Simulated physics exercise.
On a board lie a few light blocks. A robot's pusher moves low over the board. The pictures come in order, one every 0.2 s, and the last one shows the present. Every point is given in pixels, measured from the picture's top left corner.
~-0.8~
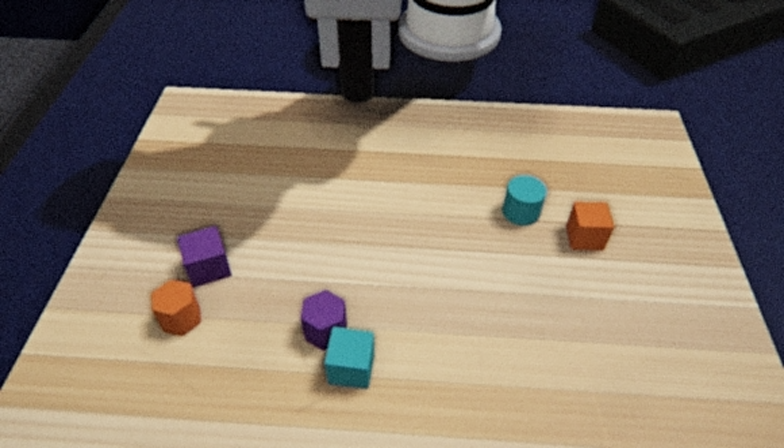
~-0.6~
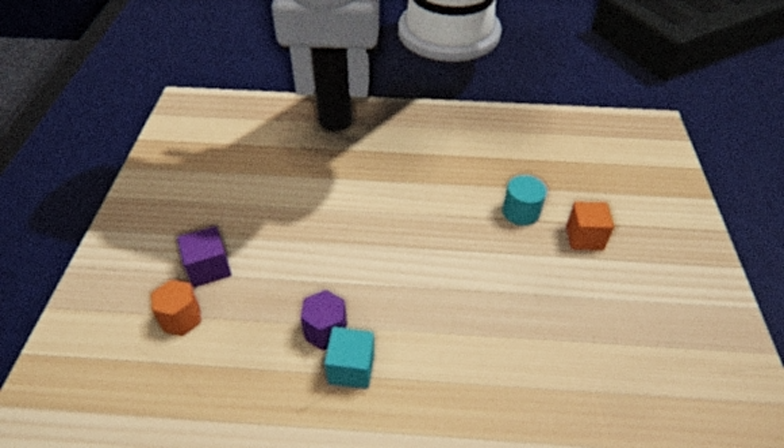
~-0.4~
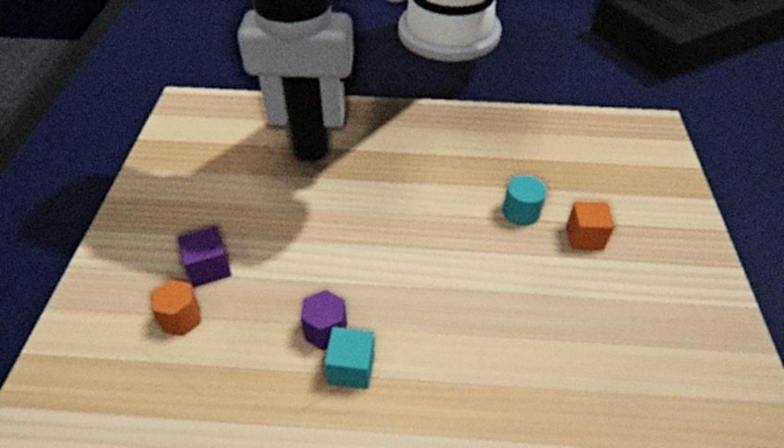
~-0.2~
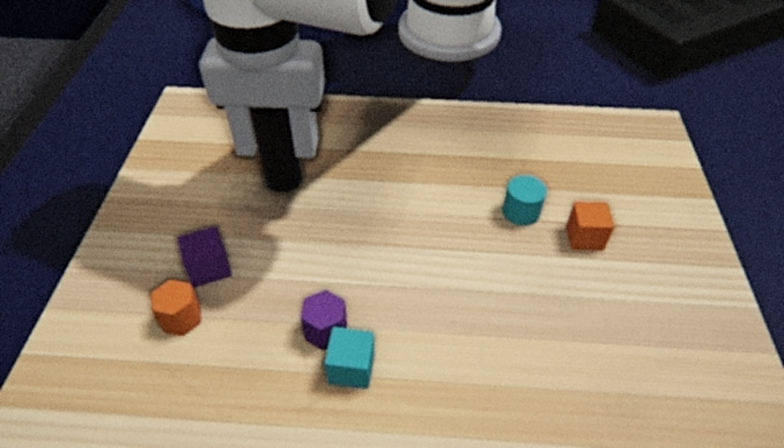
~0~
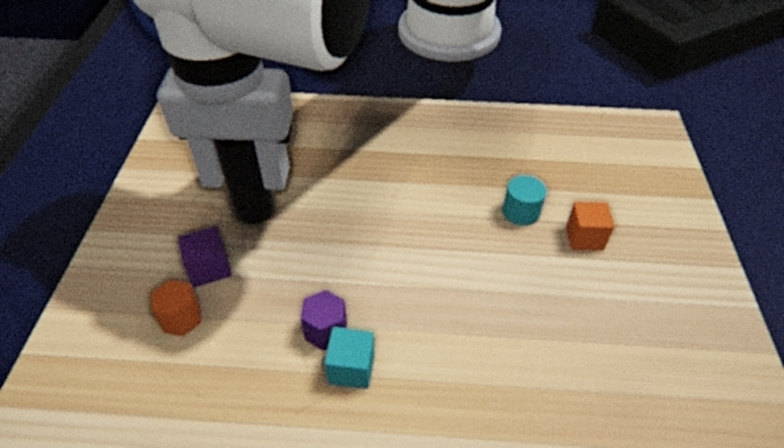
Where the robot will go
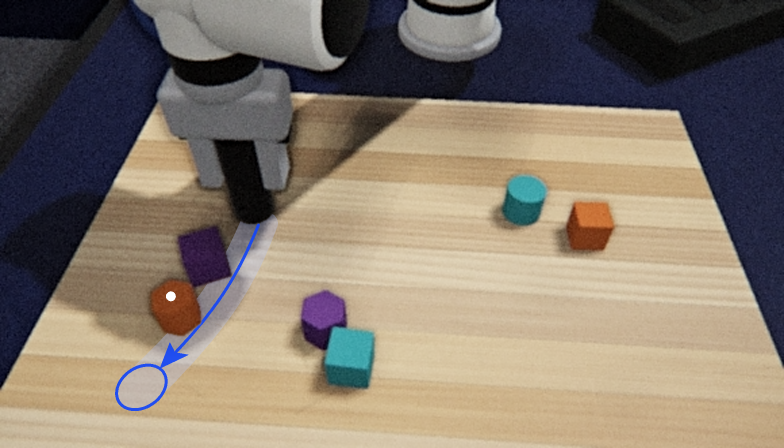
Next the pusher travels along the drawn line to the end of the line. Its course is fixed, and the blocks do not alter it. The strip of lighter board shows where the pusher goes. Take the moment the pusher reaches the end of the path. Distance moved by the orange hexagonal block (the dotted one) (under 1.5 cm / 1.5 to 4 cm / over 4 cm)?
Past 4 cm.
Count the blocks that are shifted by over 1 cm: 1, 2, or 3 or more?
I count two.
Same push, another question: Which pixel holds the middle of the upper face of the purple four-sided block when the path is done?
The purple four-sided block ends near (174, 262).
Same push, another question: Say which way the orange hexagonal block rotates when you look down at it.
Viewed from above: Clockwise.
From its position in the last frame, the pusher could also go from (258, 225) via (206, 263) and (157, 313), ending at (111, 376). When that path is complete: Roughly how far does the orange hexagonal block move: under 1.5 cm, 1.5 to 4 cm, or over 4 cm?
The block winds up beyond 4 cm from where it is now.
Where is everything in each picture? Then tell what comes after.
In the first picture, tip of the pusher (358, 93), middles of tops, orange hexagonal block (171, 296), purple four-sided block (200, 244).
In the second picture, pusher (336, 121), nothing pushed.
In the third picture, pusher (311, 150), nothing pushed.
In the fourth picture, pusher (284, 180), nothing pushed.
In the fifth picture, pusher (255, 210), orange hexagonal block (171, 296), purple four-sided block (200, 244).
The line goes from (258, 225) by way of (235, 274) and (197, 329) to (142, 387); the dot is on the orange hexagonal block.
What follows on the original path. One third of the way, pusher (230, 260); purple four-sided block (183, 258), turned 25° clockwise.
Two thirds of the way, pusher (188, 317); orange hexagonal block (137, 321), turned 35° clockwise; purple four-sided block (174, 262), turned 40° clockwise.
At the end, pusher (133, 374); orange hexagonal block (97, 341), turned 120° clockwise; purple four-sided block (174, 262), turned 40° clockwise.
